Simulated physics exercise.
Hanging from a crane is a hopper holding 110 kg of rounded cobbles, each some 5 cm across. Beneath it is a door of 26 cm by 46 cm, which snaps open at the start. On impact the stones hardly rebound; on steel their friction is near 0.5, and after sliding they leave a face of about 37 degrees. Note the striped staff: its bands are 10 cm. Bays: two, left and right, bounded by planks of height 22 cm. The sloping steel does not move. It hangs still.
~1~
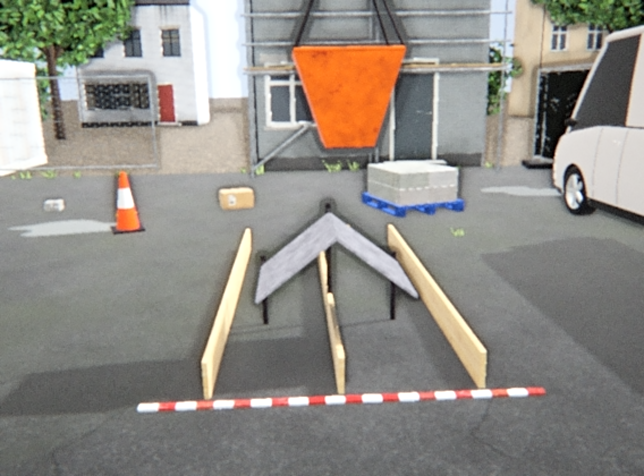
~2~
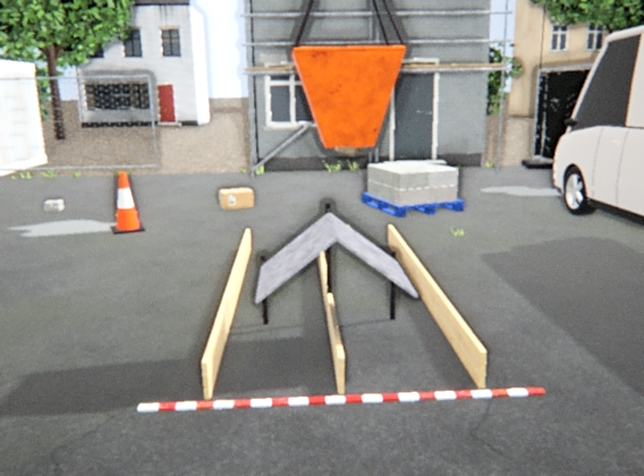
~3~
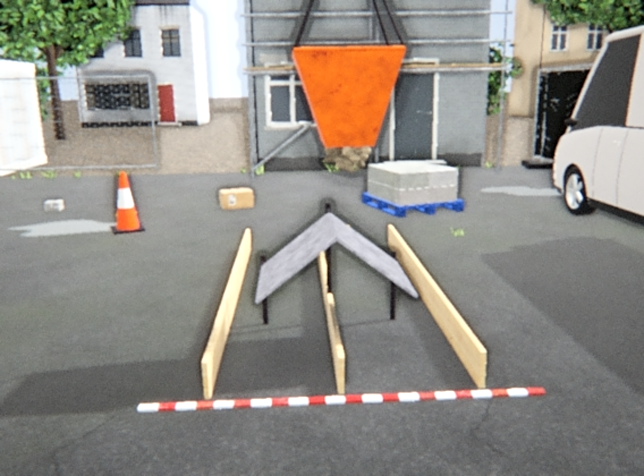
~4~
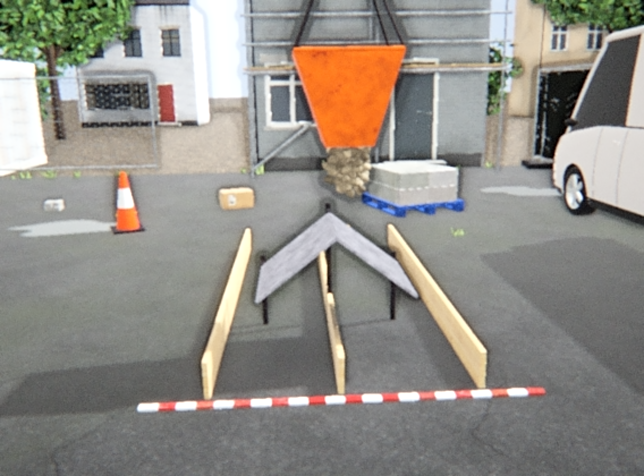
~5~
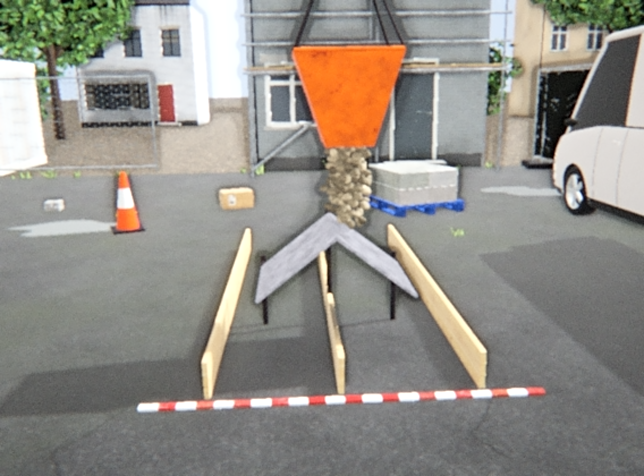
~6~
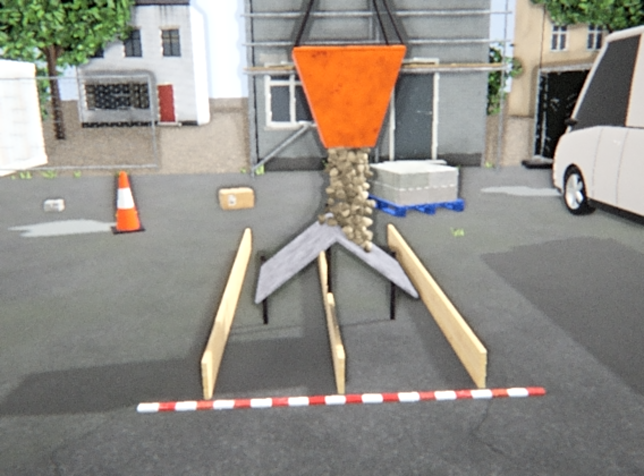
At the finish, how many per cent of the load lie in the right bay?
68 %.
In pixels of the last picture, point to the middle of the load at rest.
Centre at rest: Around (437, 341).
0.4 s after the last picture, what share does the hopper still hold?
I'd say some 5 per cent is still inside.
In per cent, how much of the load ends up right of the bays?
About 25 percent of the load.
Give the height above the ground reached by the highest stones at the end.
About 22 cm.
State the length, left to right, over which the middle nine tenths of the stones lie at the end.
Around 210 centimetres.
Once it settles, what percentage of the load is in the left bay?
Approximately 5 in a hundred, give or take.
Then, 0.4 s after the last picture, 7 % in the hopper, 48 % on the steel, 1 % falling or lying in the left bay, 42 % falling or lying in the right bay, 1 % falling or lying right of the bays; the stones farthest right are at (468, 310).
Then, 0.8 s after the last picture, 0 % in the hopper, 16 % on the steel, 1 % falling or lying left of the bays, 6 % falling or lying in the left bay, 61 % falling or lying in the right bay, 16 % falling or lying right of the bays; the stones farthest right are at (562, 336).
Then, 1.4 s after the last picture, 0 % in the hopper, 3 % falling or lying left of the bays, 6 % falling or lying in the left bay, 68 % falling or lying in the right bay, 24 % falling or lying right of the bays; the stones farthest right are at (637, 334).
Then, 2.3 s after the last picture, 0 % in the hopper, 3 % falling or lying left of the bays, 6 % falling or lying in the left bay, 68 % falling or lying in the right bay, 24 % falling or lying right of the bays.
Then, 4.2 s after the last picture, 0 % in the hopper, 3 % left of the bays, 6 % in the left bay, 68 % in the right bay, 24 % right of the bays.
